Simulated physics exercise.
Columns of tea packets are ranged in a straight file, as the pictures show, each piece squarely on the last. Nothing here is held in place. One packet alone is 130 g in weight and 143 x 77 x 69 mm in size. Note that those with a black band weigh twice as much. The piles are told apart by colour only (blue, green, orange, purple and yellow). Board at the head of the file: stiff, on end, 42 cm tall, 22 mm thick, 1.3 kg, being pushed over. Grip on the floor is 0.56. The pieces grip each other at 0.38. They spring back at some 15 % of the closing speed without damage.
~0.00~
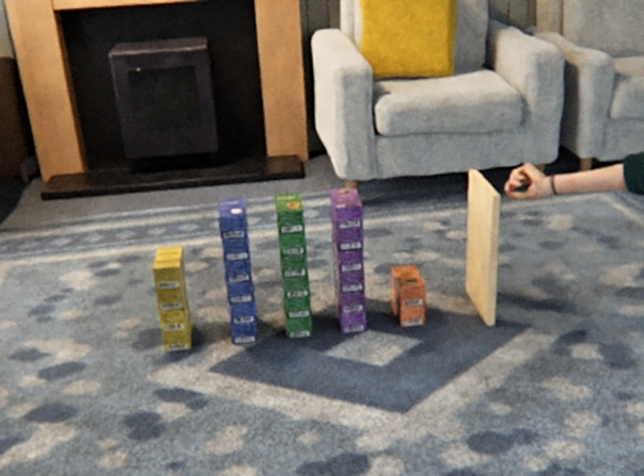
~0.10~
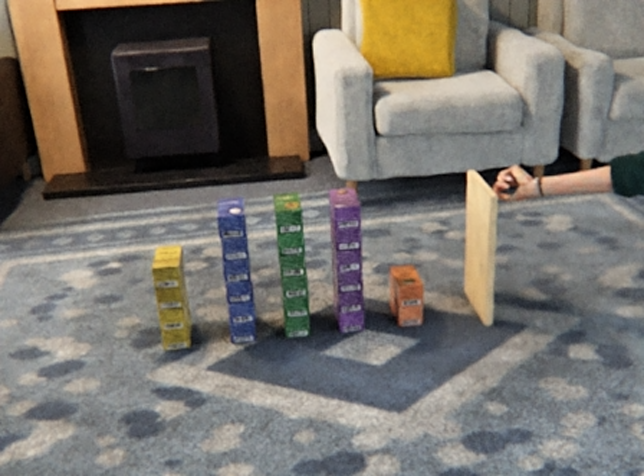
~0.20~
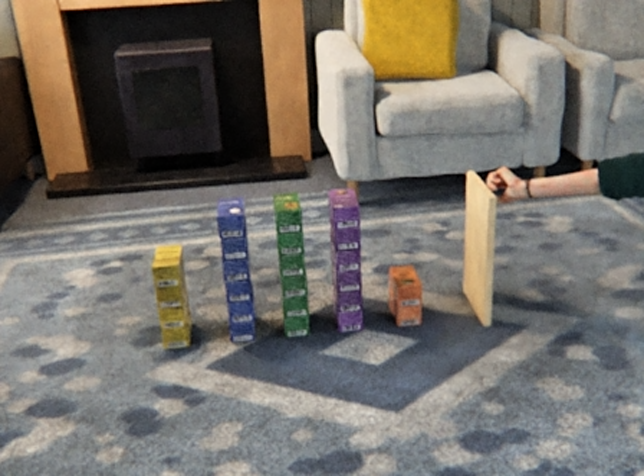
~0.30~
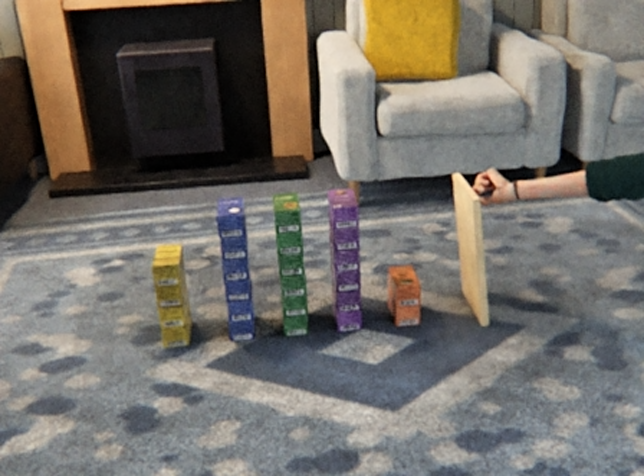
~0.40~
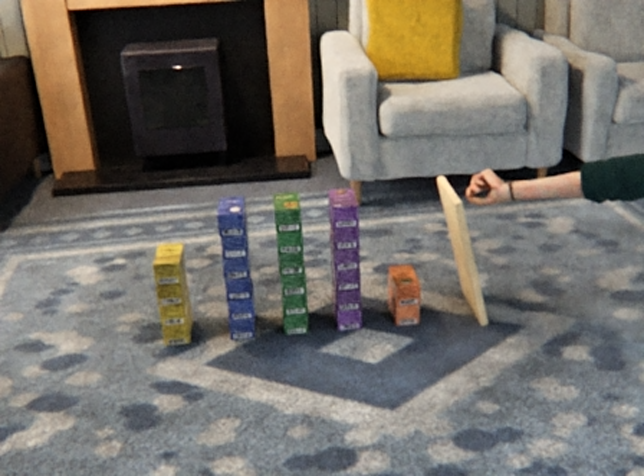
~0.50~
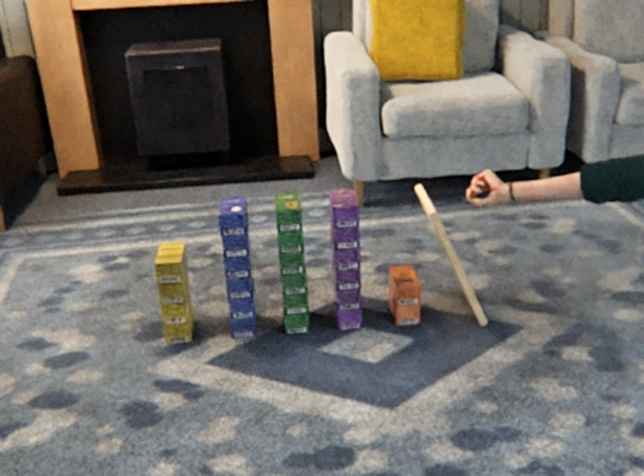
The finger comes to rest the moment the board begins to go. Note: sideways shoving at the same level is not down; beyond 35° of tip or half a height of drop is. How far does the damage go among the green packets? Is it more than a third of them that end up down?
No, fewer than one in three do.
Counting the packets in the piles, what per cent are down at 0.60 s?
0 %.
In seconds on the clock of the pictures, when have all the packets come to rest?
Somewhere close to 1.0 s.
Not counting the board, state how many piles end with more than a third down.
In total, 0.
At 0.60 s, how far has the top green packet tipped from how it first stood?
About 0°.
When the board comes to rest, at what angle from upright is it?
The board settles some 55 degrees away from upright.
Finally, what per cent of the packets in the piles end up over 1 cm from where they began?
It comes to 10 percent.
After 0.60 s, board 41° from upright; none of the 6 green packets down (0 of 24 in all colours); top green packet unmoved.
After 0.72 s, board 66° from upright; none of the 6 green packets down (0 of 24 in all colours); top green packet unmoved.
At rest (1.4 s), board 57° from upright; none of the 6 green packets down (0 of 24 in all colours); top green packet unmoved; top purple packet unmoved. That is 0 per cent. As the last picture would show them, middles, top green packet near (288, 212), top purple packet near (342, 208).
